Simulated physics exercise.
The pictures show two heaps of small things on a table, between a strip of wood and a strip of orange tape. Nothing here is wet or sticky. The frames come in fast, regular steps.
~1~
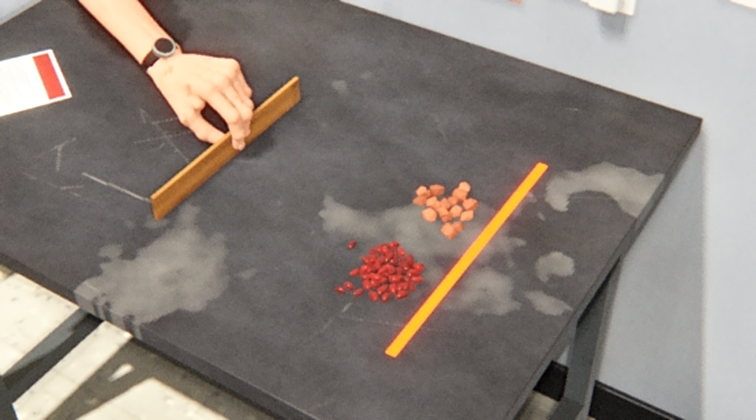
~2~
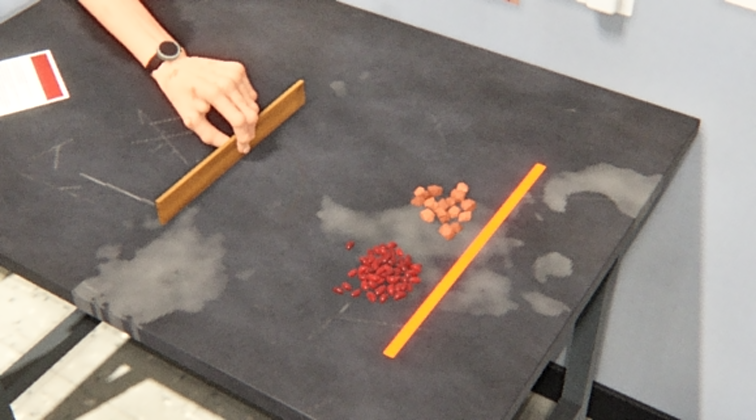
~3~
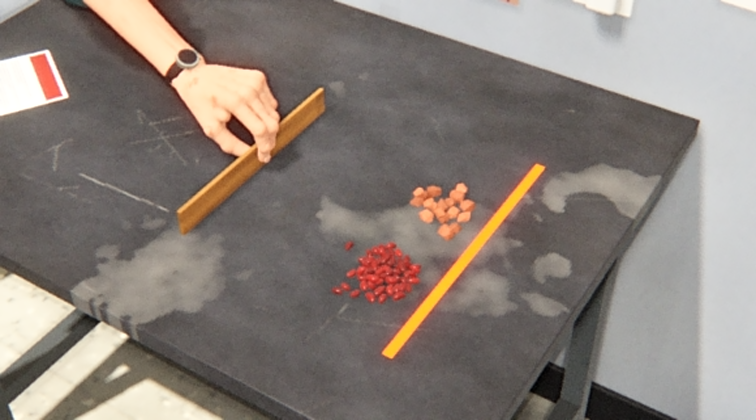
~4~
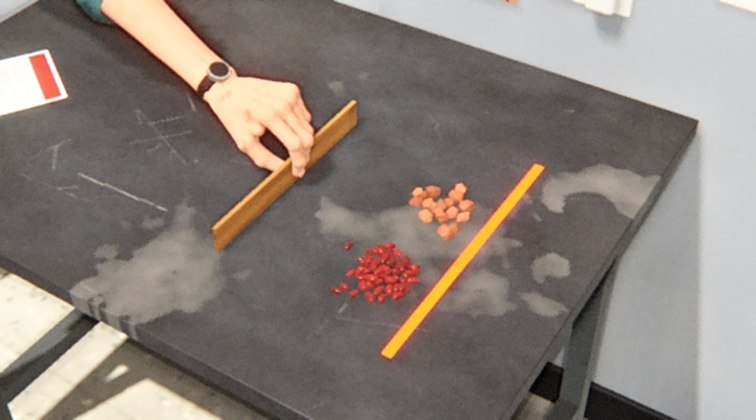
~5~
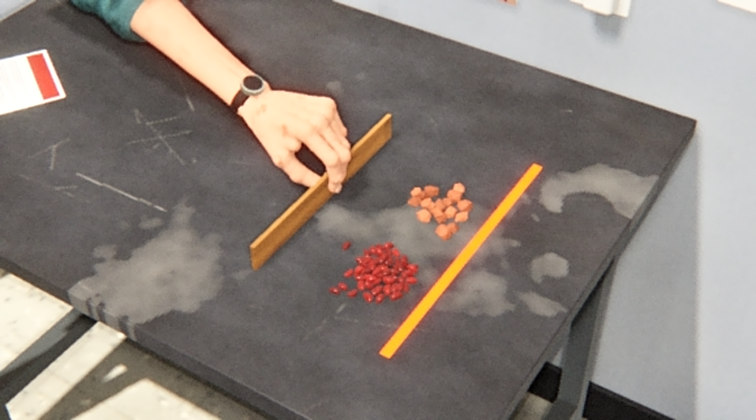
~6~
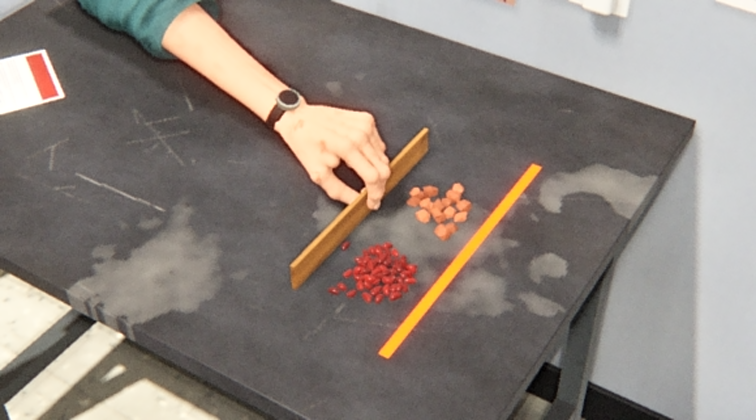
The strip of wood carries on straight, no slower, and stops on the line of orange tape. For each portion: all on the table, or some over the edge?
In the end the near portion loses pieces over the edge, and the far portion loses pieces over the edge.
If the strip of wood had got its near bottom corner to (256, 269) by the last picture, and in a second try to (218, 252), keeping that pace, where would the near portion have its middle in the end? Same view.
Around (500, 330) in the first try, (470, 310) in the second.
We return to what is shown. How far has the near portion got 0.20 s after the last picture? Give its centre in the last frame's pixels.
Near (478, 320).
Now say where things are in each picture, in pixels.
The first picture shows strip of wood near (165, 199), at rest; orange tape near (537, 173), well back from the edge; edge at (582, 302); near portion near (388, 270), some kidney beans; far portion near (446, 206), a few bits of crushed brick.
The second picture shows strip of wood near (170, 203); far portion near (444, 207).
The third picture shows strip of wood near (191, 213); near portion near (385, 271).
The fourth picture shows strip of wood near (226, 230); far portion near (442, 207).
The fifth picture shows strip of wood near (263, 248); near portion near (382, 271).
The sixth picture shows strip of wood near (303, 267); orange tape near (530, 174); edge at (575, 304); near portion near (381, 271); far portion near (440, 207).
Then, 0.09 s on from there, strip of wood still moving, near (429, 219); near portion all on the table, its front near (434, 298); far portion all on the table, its front near (481, 228).
Then, 0.20 s on from there, strip of wood stopped at the orange tape; near portion all on the table, its front near (496, 339); far portion all on the table, its front near (559, 240).
Then, 0.48 s on from there, strip of wood stopped at the orange tape; near portion near half over the edge; far portion near half over the edge.
In the end, strip of wood stopped at the orange tape; near portion near half over the edge; far portion near half over the edge.
